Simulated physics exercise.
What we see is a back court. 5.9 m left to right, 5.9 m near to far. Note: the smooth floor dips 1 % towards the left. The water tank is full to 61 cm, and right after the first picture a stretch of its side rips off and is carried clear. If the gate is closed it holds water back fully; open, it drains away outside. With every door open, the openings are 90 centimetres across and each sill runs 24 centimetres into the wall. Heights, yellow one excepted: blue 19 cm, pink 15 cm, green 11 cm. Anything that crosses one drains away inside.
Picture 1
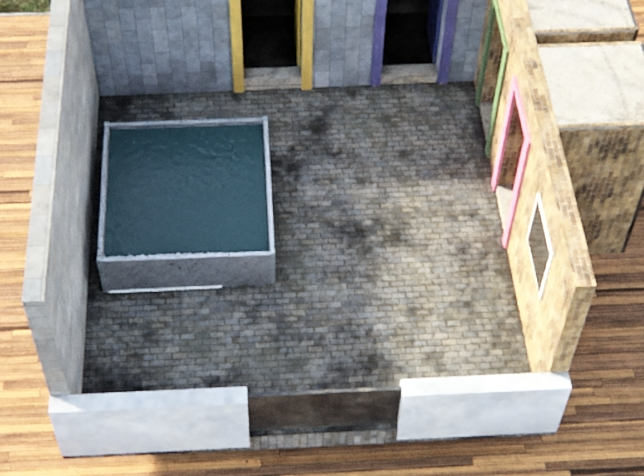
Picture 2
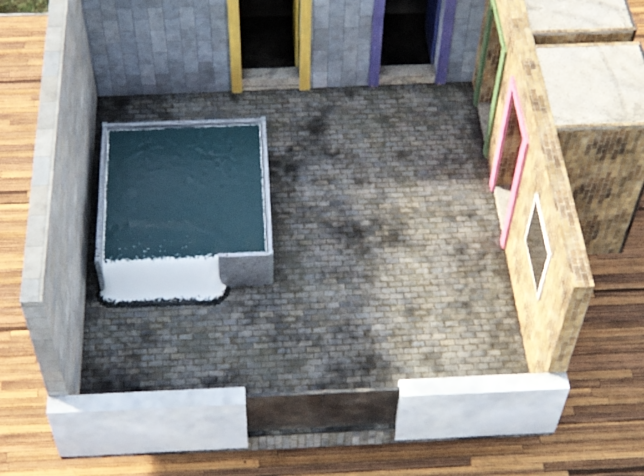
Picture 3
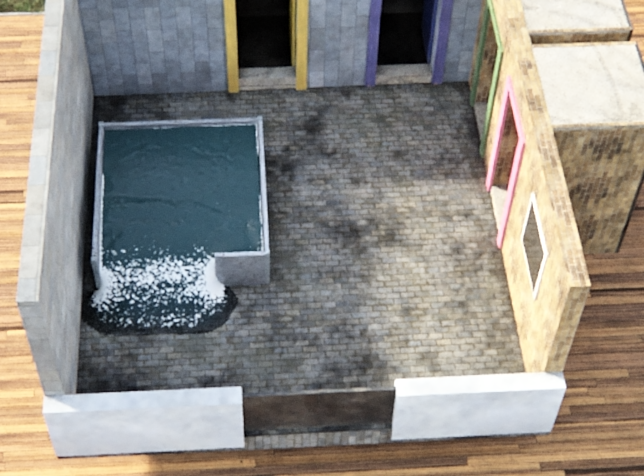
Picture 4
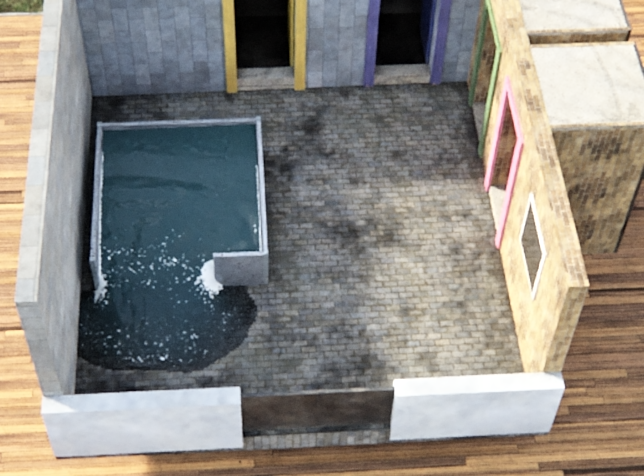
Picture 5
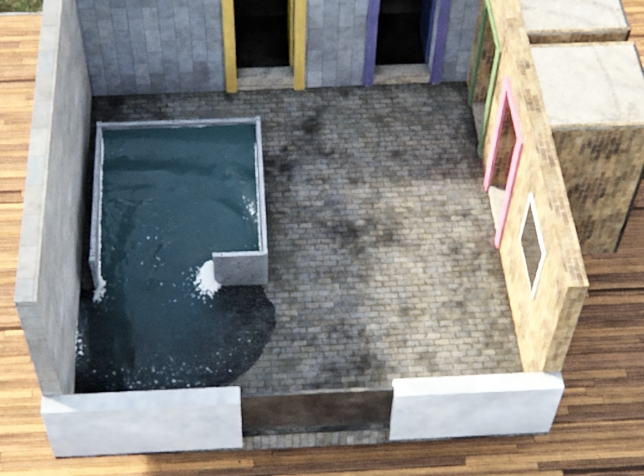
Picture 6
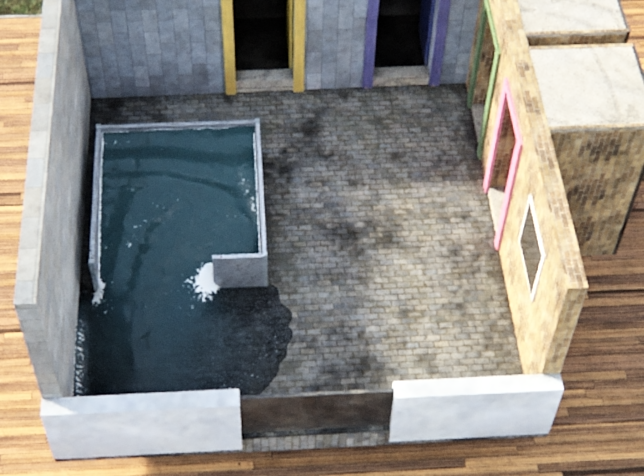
A grey-walled court with a mottled brick floor, seen from above and set on wooden planks, holds a square tank of dark teal water at the left. Yellow and purple doorways stand at the back, green, pink and white openings at the right. Part of the tank's near side gives way, and foaming water pours out, spreading forward and rightward across the floor while the view shifts very slightly.
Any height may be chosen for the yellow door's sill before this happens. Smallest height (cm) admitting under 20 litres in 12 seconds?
Roughly 7.5 cm.
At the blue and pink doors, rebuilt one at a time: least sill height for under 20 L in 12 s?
About 14.0 cm at blue and about 8.0 cm at pink.
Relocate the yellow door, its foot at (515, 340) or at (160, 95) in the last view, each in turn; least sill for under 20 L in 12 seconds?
Minimums: Roughly 20 cm and 14.0 cm.
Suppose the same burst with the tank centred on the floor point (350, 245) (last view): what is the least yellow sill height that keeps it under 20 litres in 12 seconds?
13.5 cm, give or take.
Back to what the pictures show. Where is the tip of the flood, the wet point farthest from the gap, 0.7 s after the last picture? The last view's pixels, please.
Lab note: Front tip approx. at (327, 418).
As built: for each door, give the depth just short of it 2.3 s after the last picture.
In cm - blue: 0, pink: 0, green: 0, yellow: 0.
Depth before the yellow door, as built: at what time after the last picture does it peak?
Around 11.5 s, give or take.
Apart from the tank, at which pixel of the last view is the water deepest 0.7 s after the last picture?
At about pixel (73, 432).
Then, 0.7 s after the last picture water covers 20 % of the floor, deepest (58 cm) near (73, 432); it has not reached the yellow door.
Then, 2.3 s after the last picture water covers 40 % of the floor, deepest (38 cm) near (73, 432); it has not reached the yellow door.
Then, 11.3 s after the last picture water covers 95 % of the floor, deepest (22 cm) near (89, 147); 15 cm at the yellow door, 0 litres in over its 24 cm sill.
At the yellow door as built, the water peaked near 15 cm, 11.3 s after the last picture.
Run again over the same 12 s with other heights there, 33 litres in over 6 cm, 11 litres over 8.5 cm. The limit of 20 litres is kept from about 7.5 cm up.
